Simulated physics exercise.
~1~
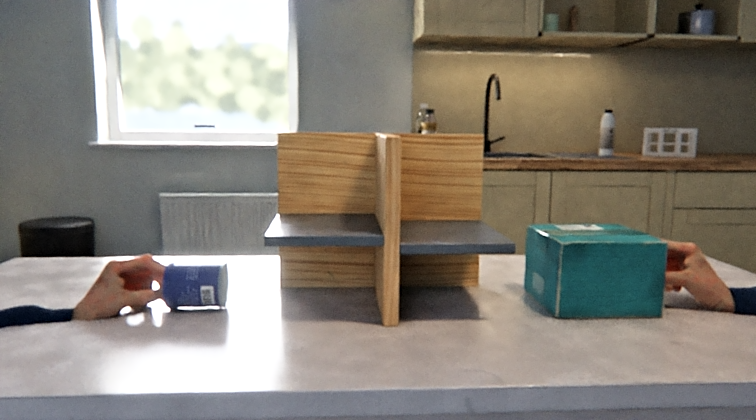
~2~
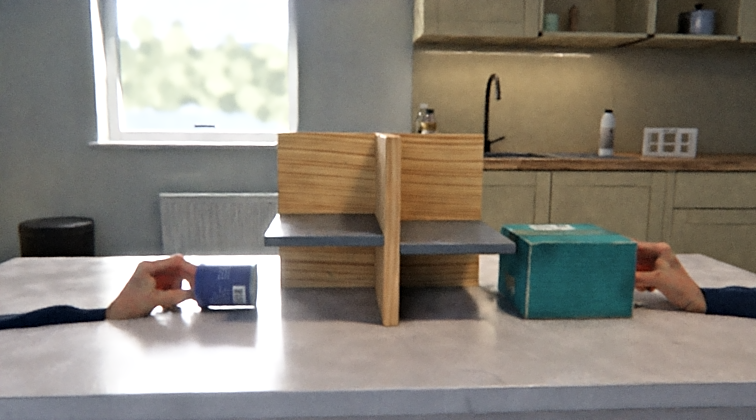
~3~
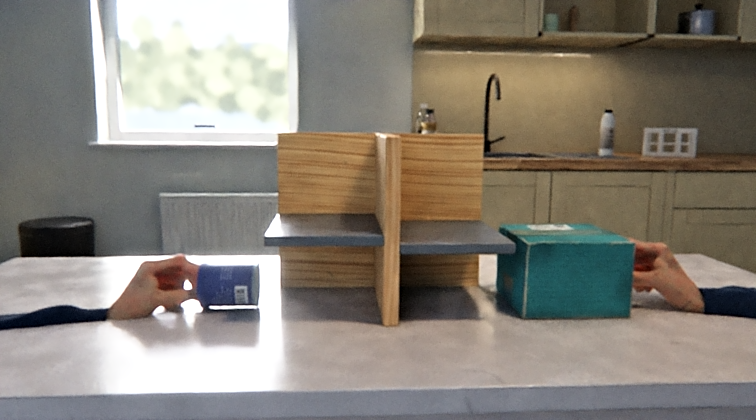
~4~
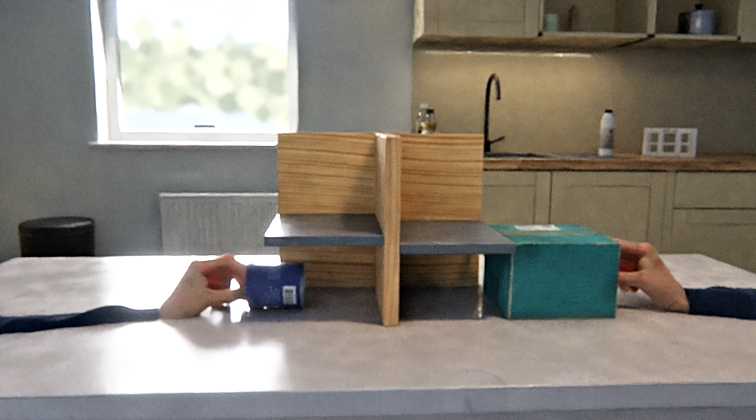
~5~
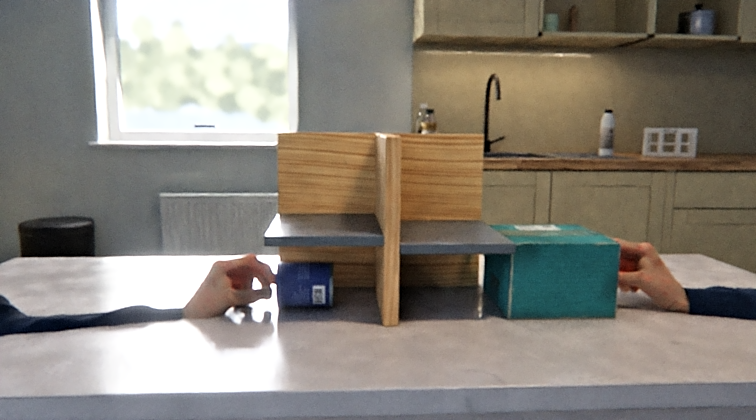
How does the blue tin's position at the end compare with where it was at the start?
At the start the blue tin sits on the table out to the left of the rack. By the end it is further right, under the left side of the rack's shelf.
